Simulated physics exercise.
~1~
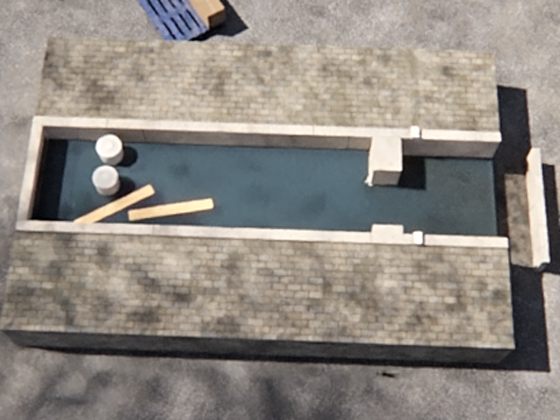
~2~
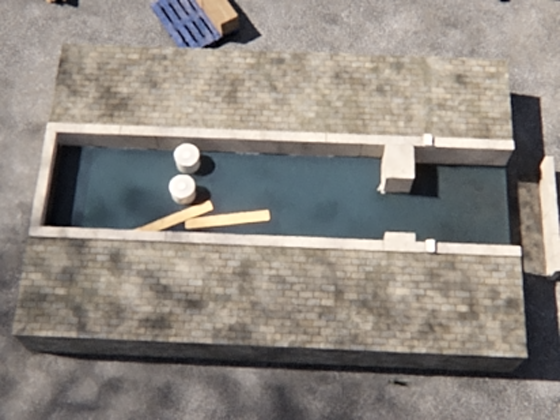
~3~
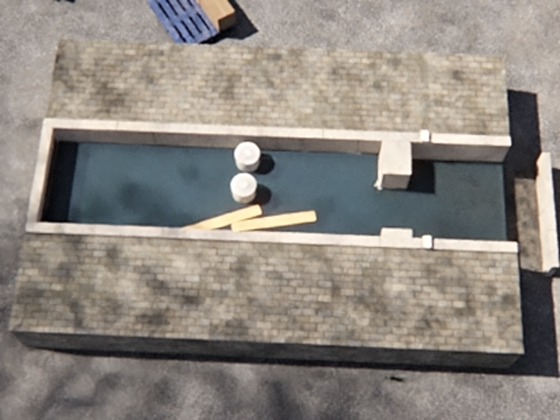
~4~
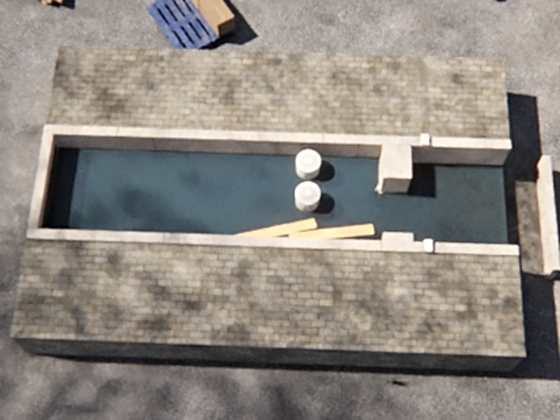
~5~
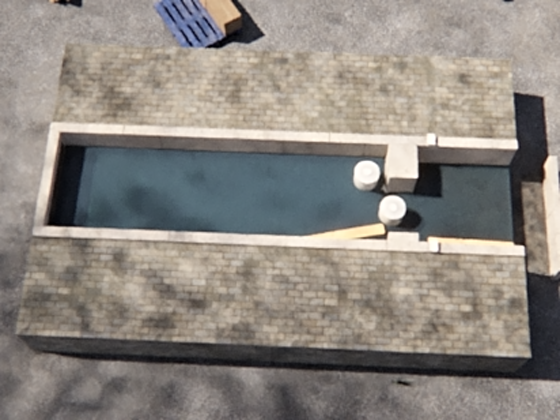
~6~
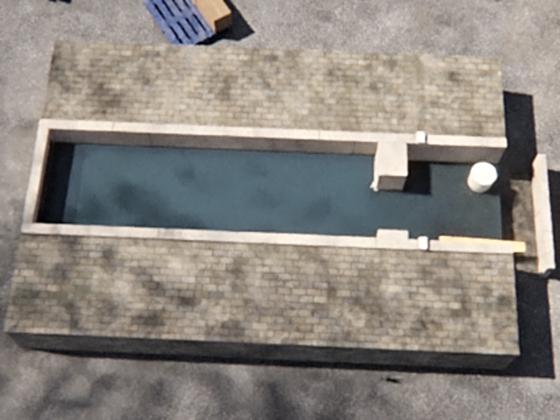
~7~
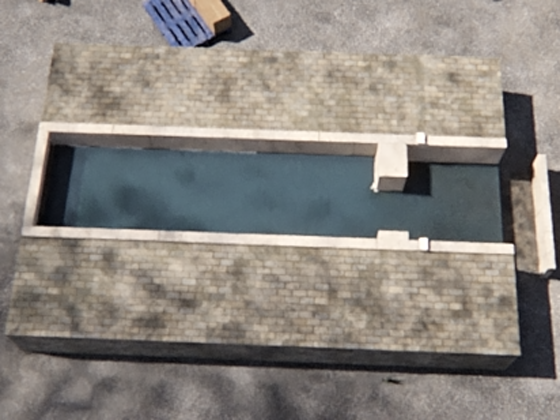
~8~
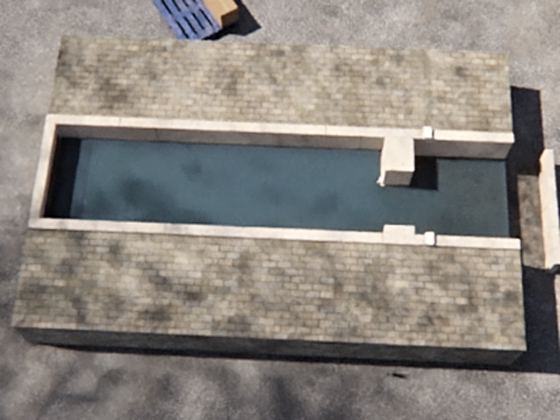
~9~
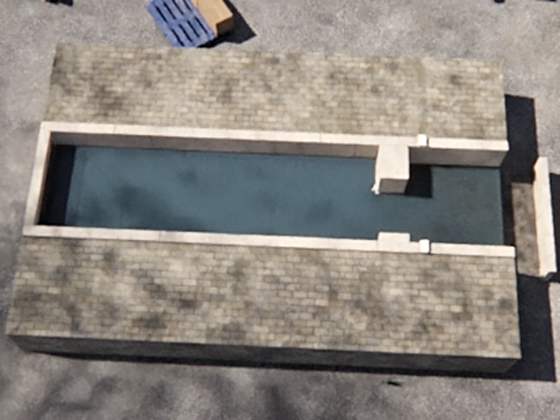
A concrete drain carries two white tubs and two planks rightward until all leave view.
